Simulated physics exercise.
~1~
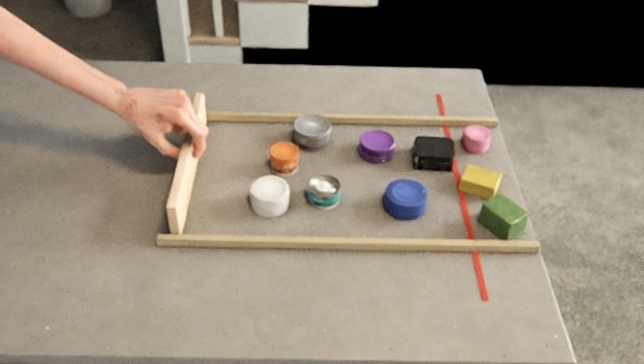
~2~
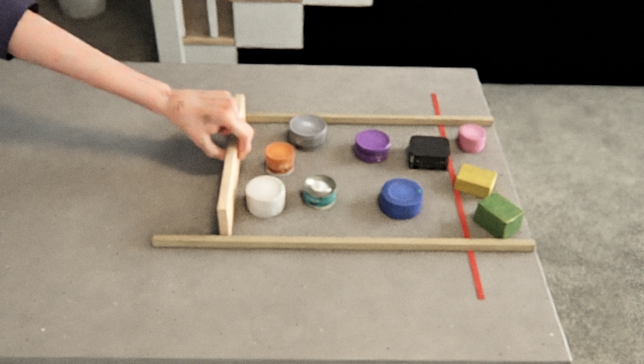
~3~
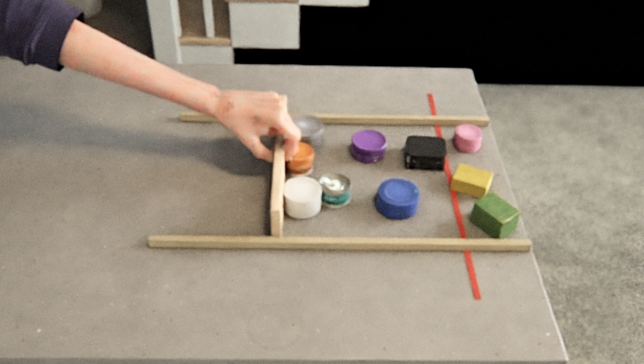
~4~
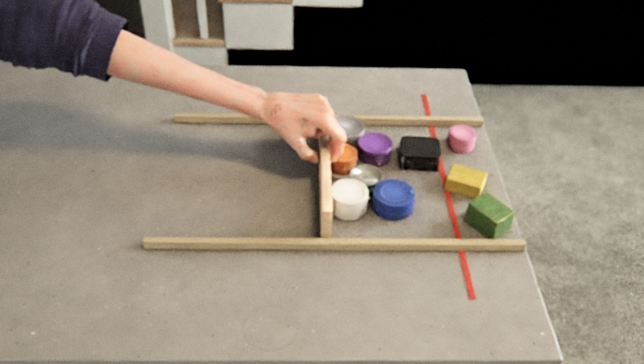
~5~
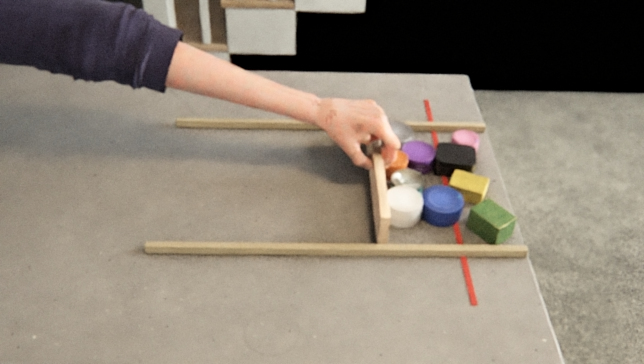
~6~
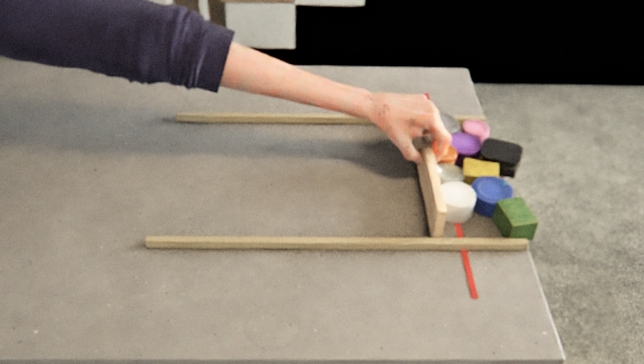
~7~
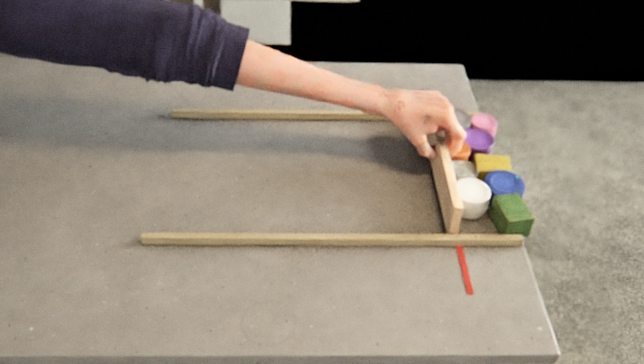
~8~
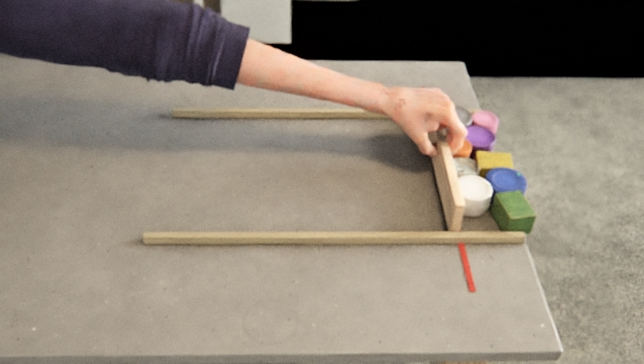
The video shows a hand sliding an upright wooden board rightward between two wooden strips, gathering small colourful containers and blocks and pushing them past a red tape line. The black case drops out of sight beyond the table's edge, while the others stay crowded there as the board stops.
